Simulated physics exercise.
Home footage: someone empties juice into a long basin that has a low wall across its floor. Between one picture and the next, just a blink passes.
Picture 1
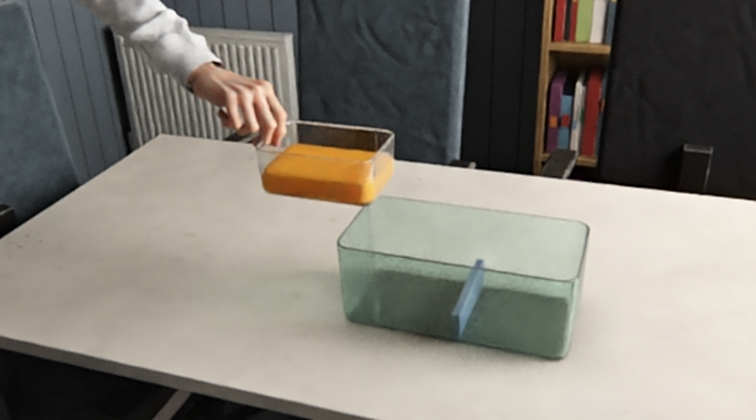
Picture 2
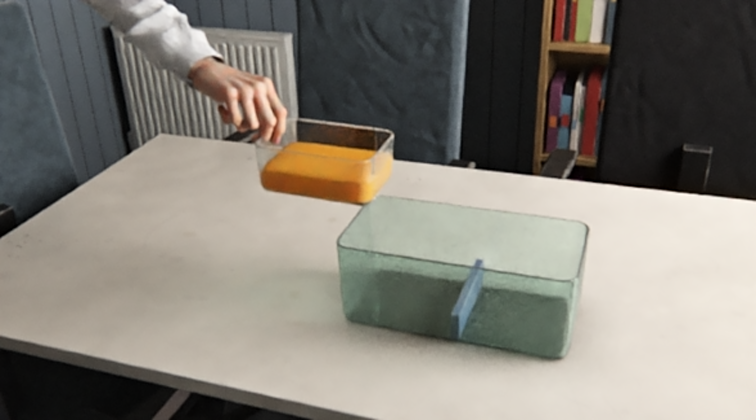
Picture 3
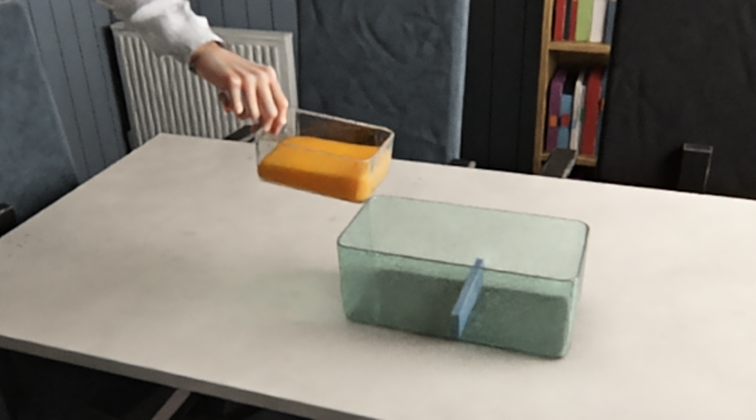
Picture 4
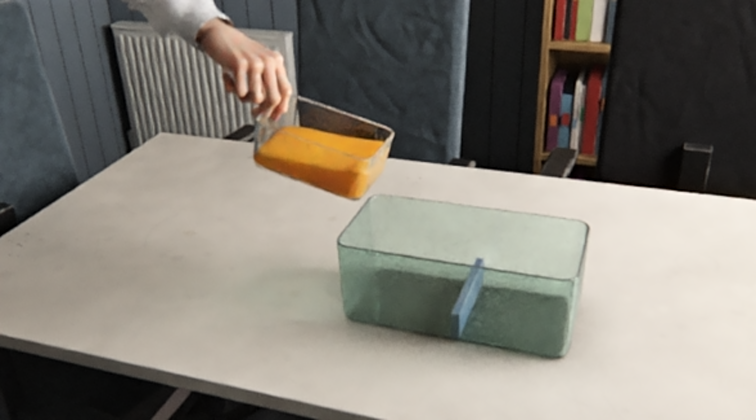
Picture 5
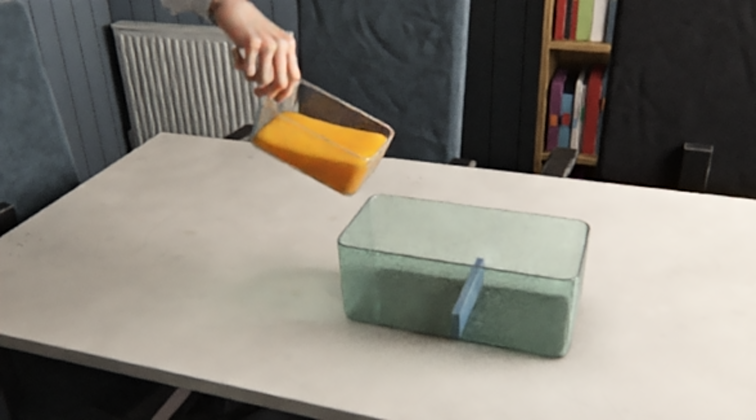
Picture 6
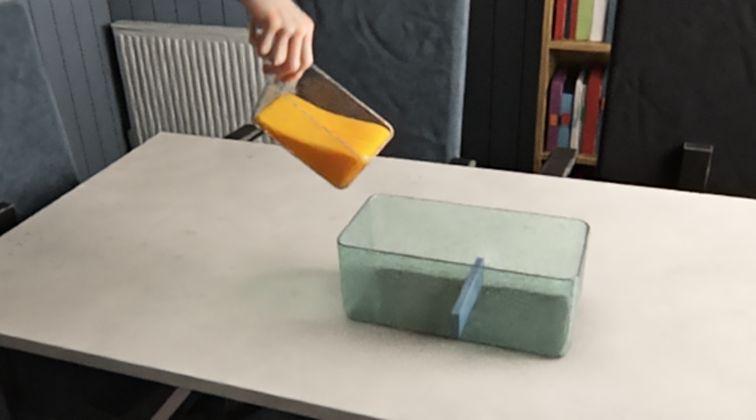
The video shows a hand holding a clear container of orange juice above a table, left of a long greenish basin with a low blue wall inside, and steadily tilting the container down toward the right.
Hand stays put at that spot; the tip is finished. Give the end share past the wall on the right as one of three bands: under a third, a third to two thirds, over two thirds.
I expect what gathers right of the wall to fall within one third to two thirds.
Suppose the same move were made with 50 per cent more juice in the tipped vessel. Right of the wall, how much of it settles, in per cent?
Roughly 55 in a hundred.
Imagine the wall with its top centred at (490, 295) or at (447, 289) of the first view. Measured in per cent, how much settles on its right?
That'd be about 15 percent for the first and about 70 percent for the other.
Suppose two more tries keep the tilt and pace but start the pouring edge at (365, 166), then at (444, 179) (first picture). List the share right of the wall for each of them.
First try 5 %, second try 80 %.
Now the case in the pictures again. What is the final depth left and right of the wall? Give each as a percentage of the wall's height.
On the left it's around 30 per cent; on the right, 30 per cent.
A moment on, the tilt is 93° and 25 per cent is still to pour, 10 is left of the wall and 0 right of it.
Next, the tilt is 102° and 2 per cent is still to pour, 38 is left of the wall and 52 right of it.
Then the tilt is 102° and 0 per cent is still to pour, 50 is left of the wall and 42 right of it.
Later the tilt is 102° and 0 per cent is still to pour, 54 is left of the wall and 42 right of it.
Finally, 55 per cent lies left of the wall, 42 right of it and 3 outside.
